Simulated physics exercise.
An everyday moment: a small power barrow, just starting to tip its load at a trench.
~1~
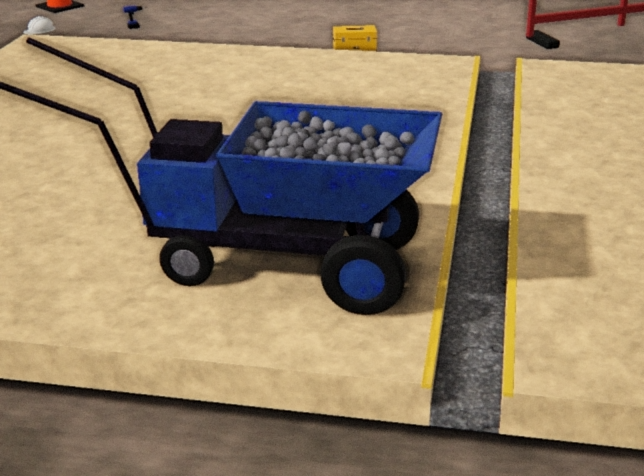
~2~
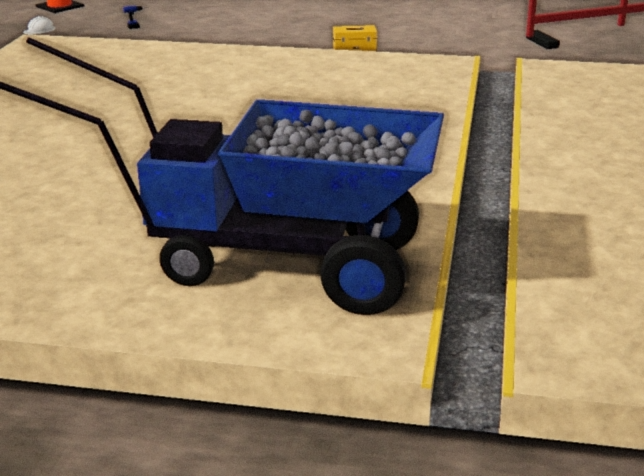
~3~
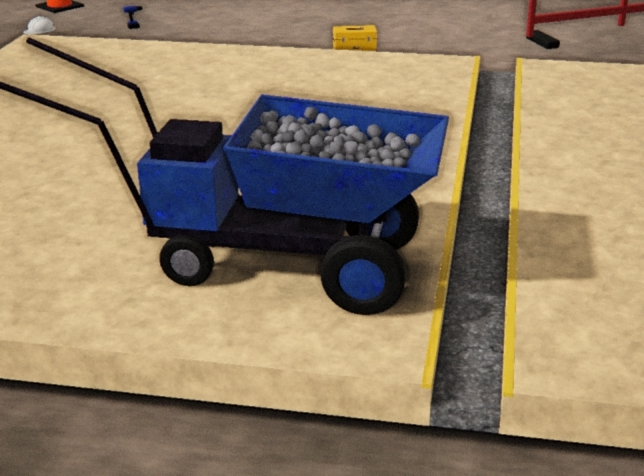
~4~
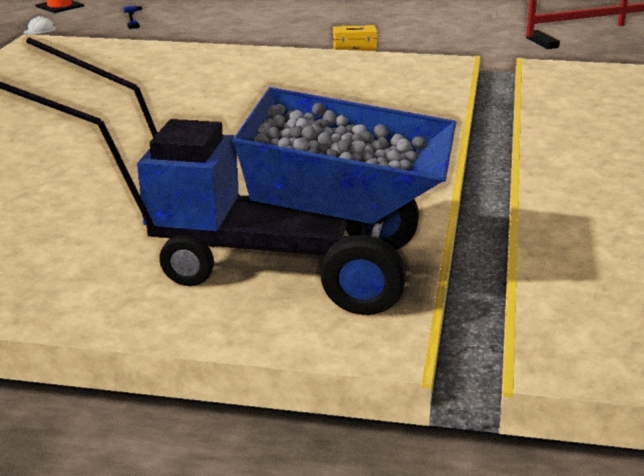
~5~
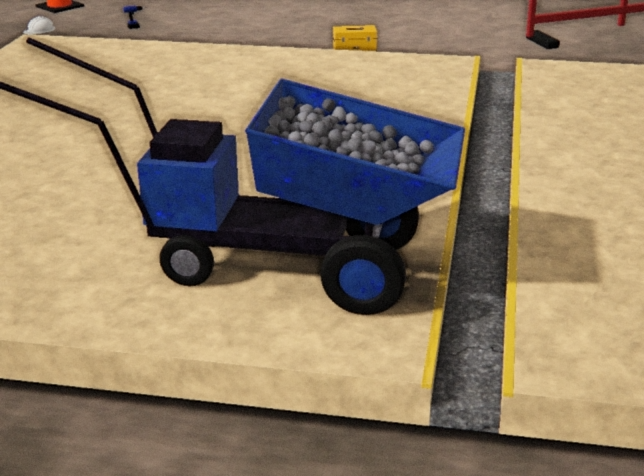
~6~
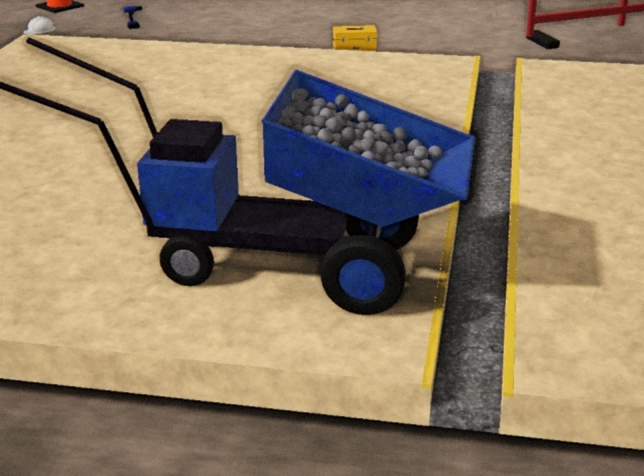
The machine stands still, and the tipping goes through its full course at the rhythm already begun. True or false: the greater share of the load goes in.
False.
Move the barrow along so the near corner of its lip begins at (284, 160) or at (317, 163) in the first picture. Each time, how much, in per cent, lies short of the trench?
The first position yields around 40 per cent; the second yields around 20 per cent.
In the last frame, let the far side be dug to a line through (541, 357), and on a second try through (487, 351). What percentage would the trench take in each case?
In order: Near 50, then 0 percent.
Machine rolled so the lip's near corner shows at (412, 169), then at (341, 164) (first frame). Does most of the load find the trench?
First: A minority of it. Second: The bulk of it.
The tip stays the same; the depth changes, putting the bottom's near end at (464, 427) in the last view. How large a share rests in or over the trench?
Roughly 10 in a hundred.
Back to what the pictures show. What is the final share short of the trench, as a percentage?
Roughly 0 in a hundred.
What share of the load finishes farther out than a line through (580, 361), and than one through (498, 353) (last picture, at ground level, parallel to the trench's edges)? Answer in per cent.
In order: 40 per cent, then 80 per cent.
Shortly afterwards, skip tipped steeply; the whole lot in the skip.
Next, skip tipped right over; the bulk in the skip; only a few in or heaped over the trench; near a quarter beyond it; only a few falling.
Some moments later, skip tipped right over; near a quarter in the skip; a little in or heaped over the trench; the bulk beyond it.
In the end, skip tipped right over; near a quarter in the skip; a little in or heaped over the trench; the bulk beyond it.
